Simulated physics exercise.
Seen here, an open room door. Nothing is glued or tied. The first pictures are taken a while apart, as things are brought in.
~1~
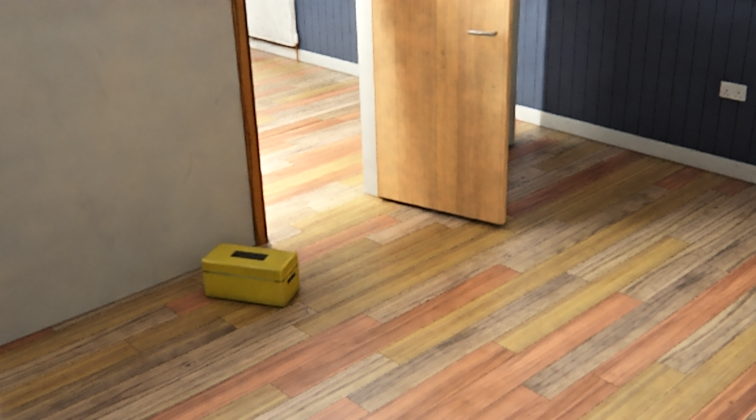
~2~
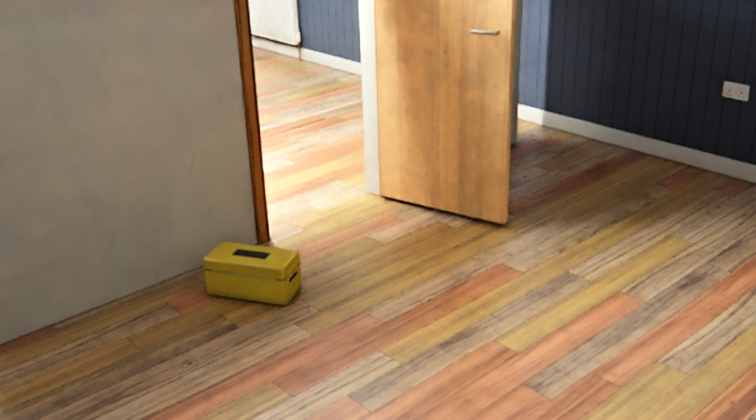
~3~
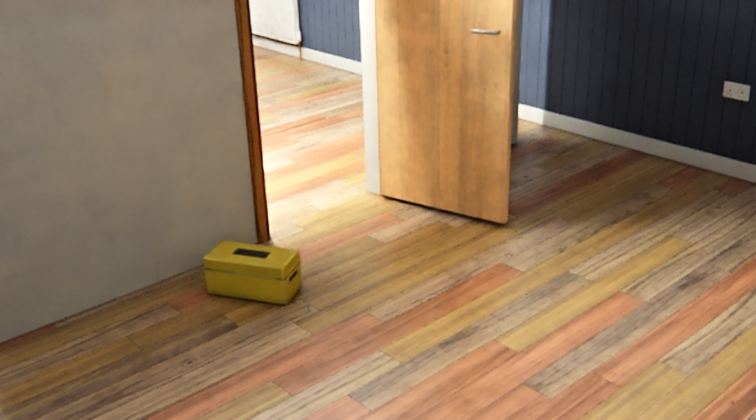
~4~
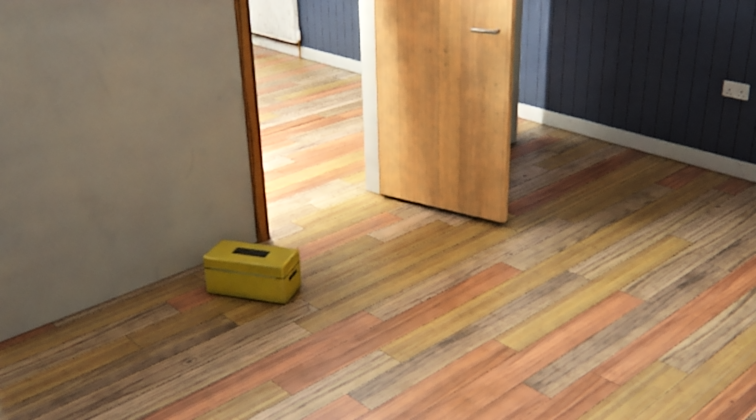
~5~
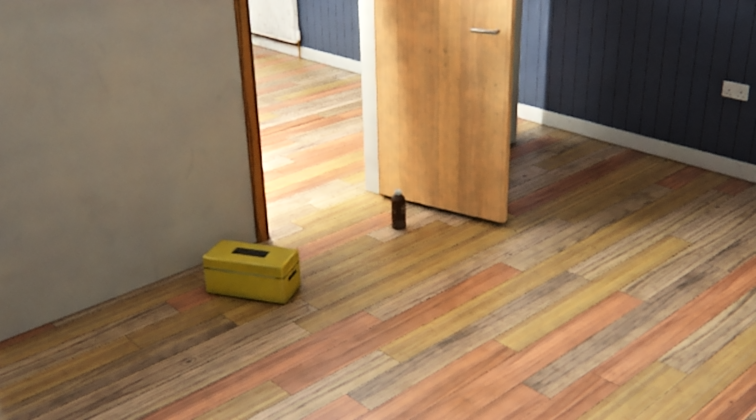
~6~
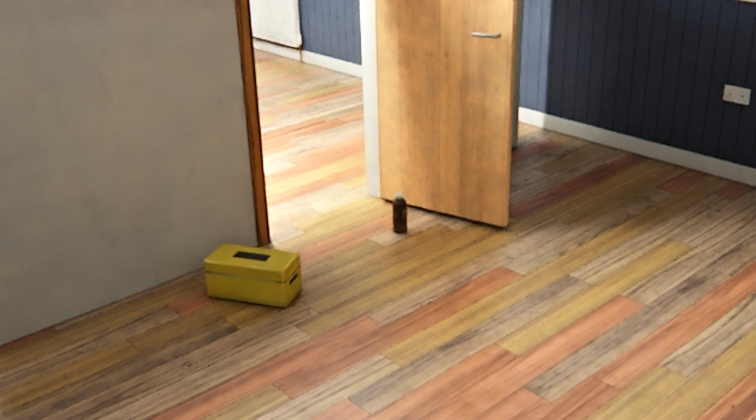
A wooden door stood wide open and still, with a yellow toolbox on the plank floor to its left, and later a small brown bottle appeared on the floor just in front of the door.
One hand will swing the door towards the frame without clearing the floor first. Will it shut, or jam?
Outcome: The door shuts.
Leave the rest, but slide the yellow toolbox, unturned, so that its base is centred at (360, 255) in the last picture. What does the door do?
Then it stops short.
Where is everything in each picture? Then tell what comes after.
Door wide open and still; yellow toolbox (251, 274), in the first frame.
Door wide open and still; yellow toolbox (253, 273), in the second frame.
Door wide open and still; yellow toolbox (253, 272), in the third frame.
Door wide open and still; yellow toolbox (253, 271), in the fourth frame.
Door wide open and still; yellow toolbox (252, 271), in the fifth frame.
Door wide open and still; brown bottle (400, 213); yellow toolbox (254, 275), in the sixth frame.
Then, 1.00 s past the last view, door 48° open; brown bottle displaced well along near (373, 216).
Then, 1.40 s past the last view, door 16° open; brown bottle displaced well along near (323, 214).
Finally, door 0° open; moved from the start, brown bottle; yellow toolbox still in place. Final places as the last picture's camera would see them, brown bottle near (287, 203).
